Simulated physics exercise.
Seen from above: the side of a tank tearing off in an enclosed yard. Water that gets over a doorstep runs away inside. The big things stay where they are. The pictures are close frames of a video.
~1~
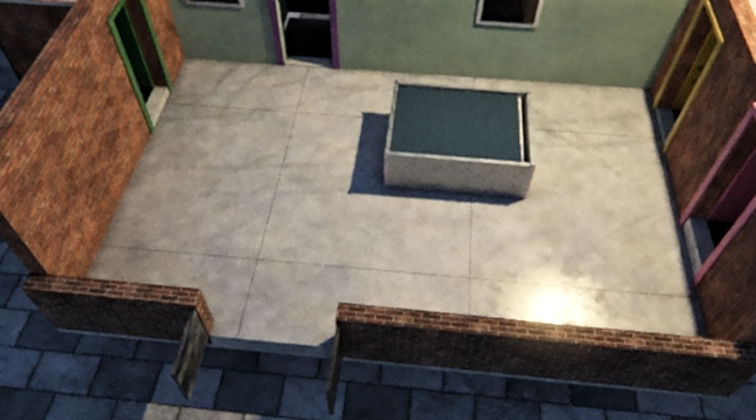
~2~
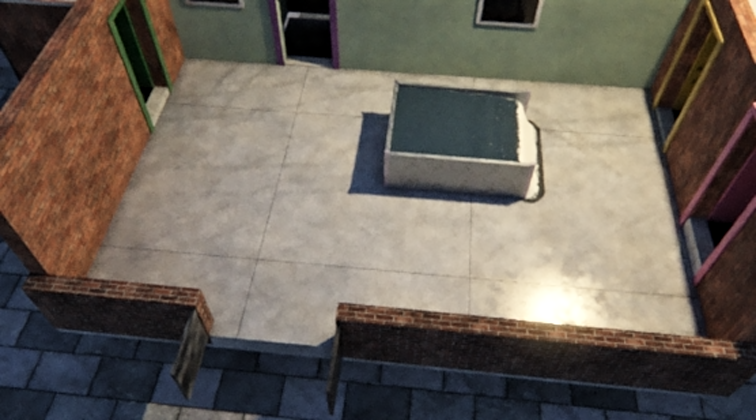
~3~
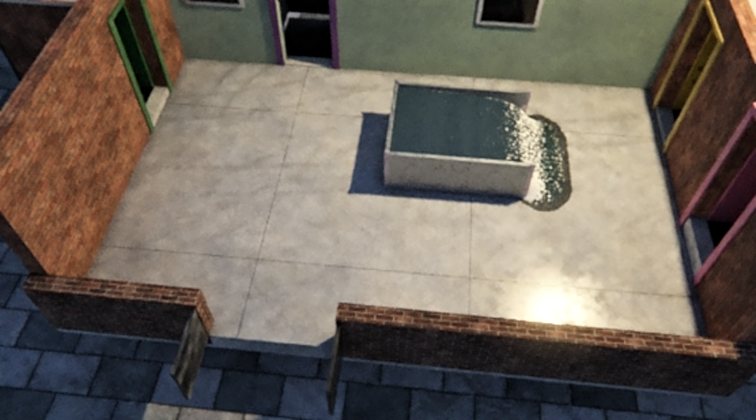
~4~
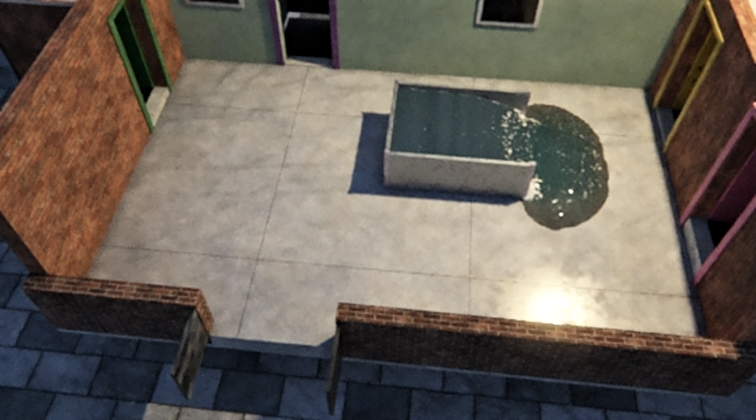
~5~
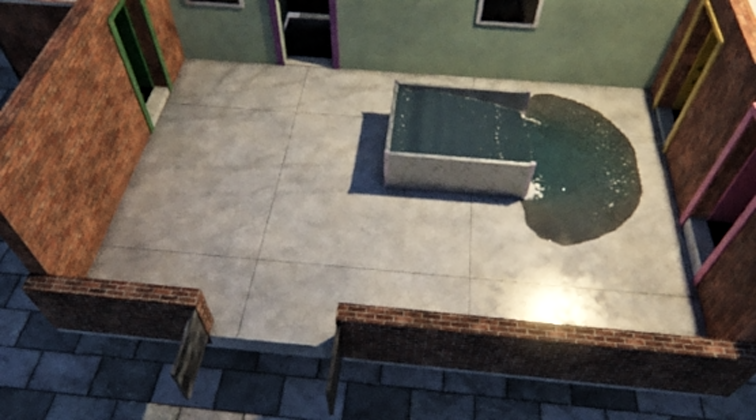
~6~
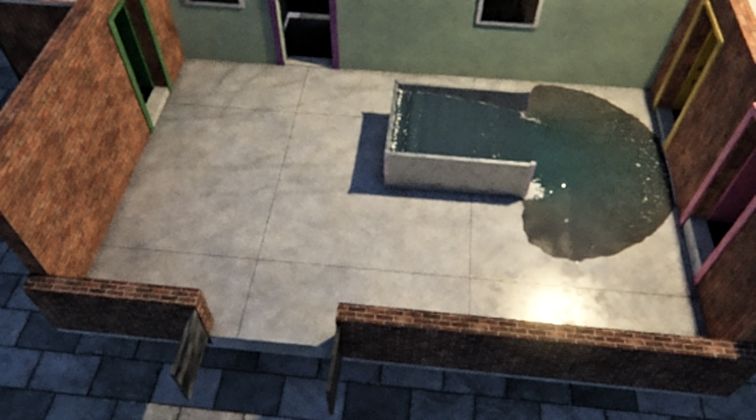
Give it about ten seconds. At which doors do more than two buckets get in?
One by one: The purple door stays under that; the yellow door takes more than that; the pink door stays under that; the green door stays under that.
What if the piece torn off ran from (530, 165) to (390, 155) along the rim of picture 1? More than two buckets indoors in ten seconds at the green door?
In short: Green door is under.
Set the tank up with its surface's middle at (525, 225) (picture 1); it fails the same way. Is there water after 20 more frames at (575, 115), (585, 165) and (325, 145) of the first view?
As listed: Covered, wet, dry.
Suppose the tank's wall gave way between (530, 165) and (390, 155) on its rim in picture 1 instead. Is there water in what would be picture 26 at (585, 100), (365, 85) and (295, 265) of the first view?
One after the other: Not flooded, clear, flooded.
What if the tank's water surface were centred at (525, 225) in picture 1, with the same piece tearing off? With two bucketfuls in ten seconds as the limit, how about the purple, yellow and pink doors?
Purple takes less, yellow takes less, pink is over.
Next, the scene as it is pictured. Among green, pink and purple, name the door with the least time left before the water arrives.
I say the one in pink.
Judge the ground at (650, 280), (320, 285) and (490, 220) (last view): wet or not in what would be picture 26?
One after the other: Flooded, clear, dry.
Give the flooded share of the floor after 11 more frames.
Near 20 in a hundred.
A moment on, water covers 20 % of the floor; the purple door not reached, the yellow door over two buckets in, the pink door wet at the sill, nothing in, the green door not reached.
Next, water covers 20 % of the floor; the purple door not reached, the yellow door far over two buckets in, the pink door wet at the sill, nothing in, the green door not reached.
Then, water covers 35 % of the floor; the purple door not reached, the yellow door far over two buckets in, the pink door wet at the sill, nothing in, the green door not reached.
Later, water covers 75 % of the floor; the purple door wet at the sill, nothing in, the yellow door far over two buckets in, the pink door wet at the sill, nothing in, the green door not reached.
In the end, water covers 90 % of the floor; the purple door under two buckets in, the yellow door far over two buckets in, the pink door wet at the sill, nothing in, the green door wet at the sill, nothing in.
